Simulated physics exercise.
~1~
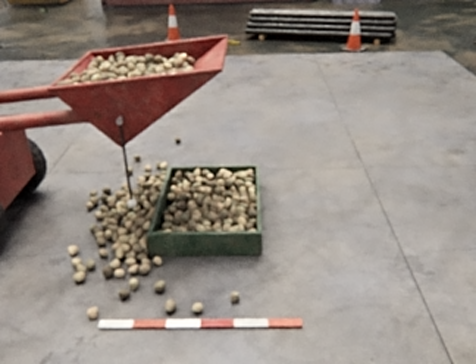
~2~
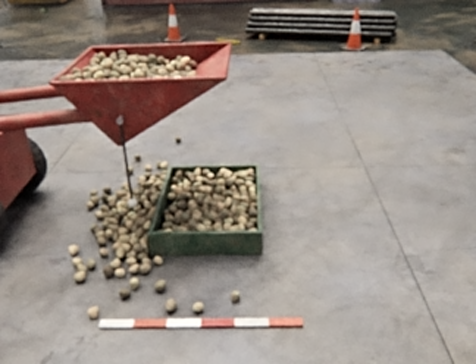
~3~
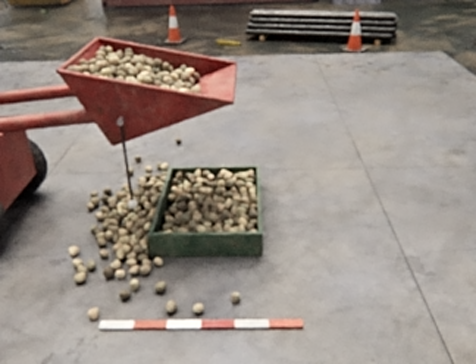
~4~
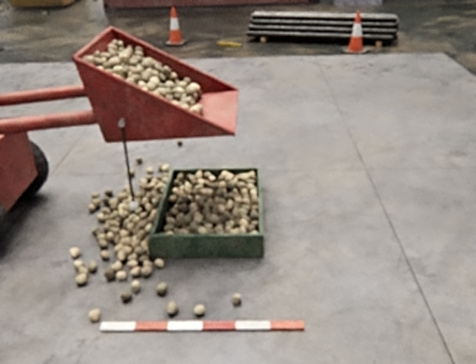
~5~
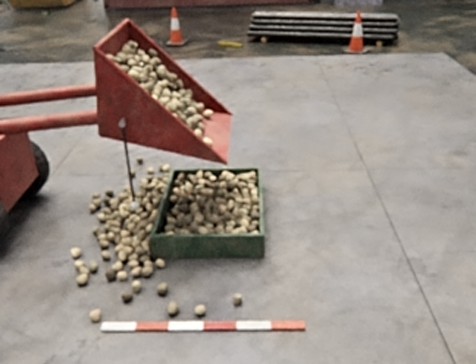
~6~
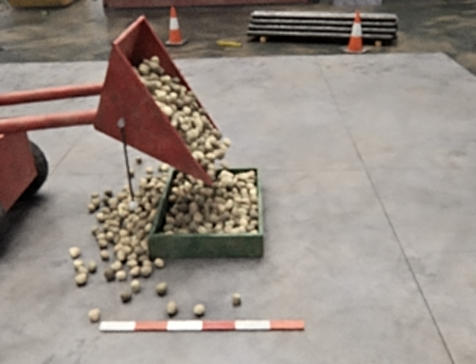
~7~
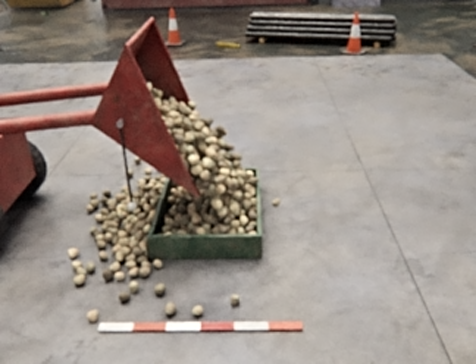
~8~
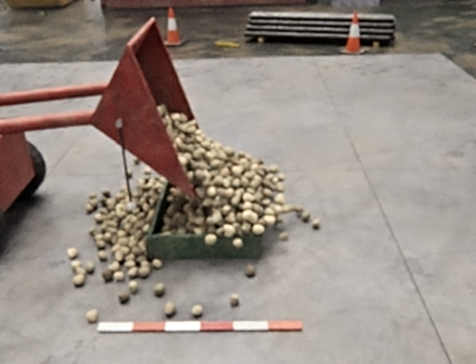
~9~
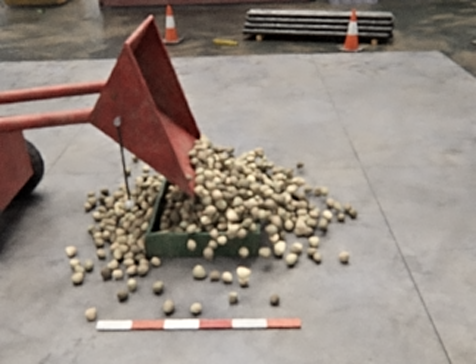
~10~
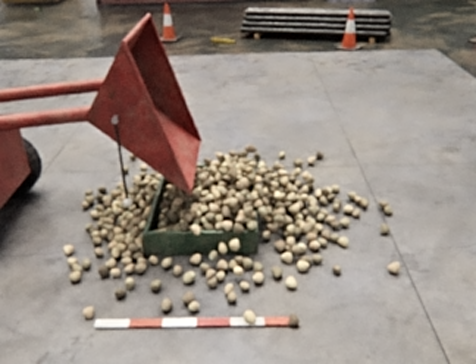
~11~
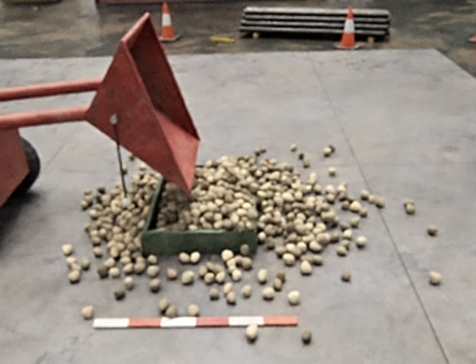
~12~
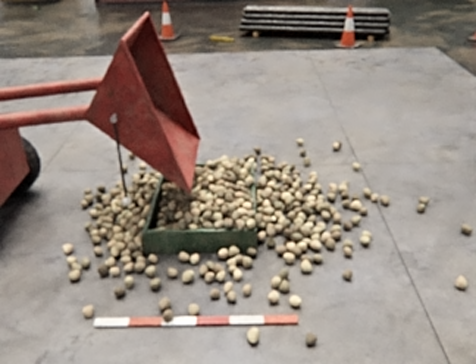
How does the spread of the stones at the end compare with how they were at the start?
At the start the stones are in the raised bucket, in the green bin and in a loose pile to the bin's left and front. By the end the bucket is empty and the stones heap over the bin and scatter across the floor to its right and in front.
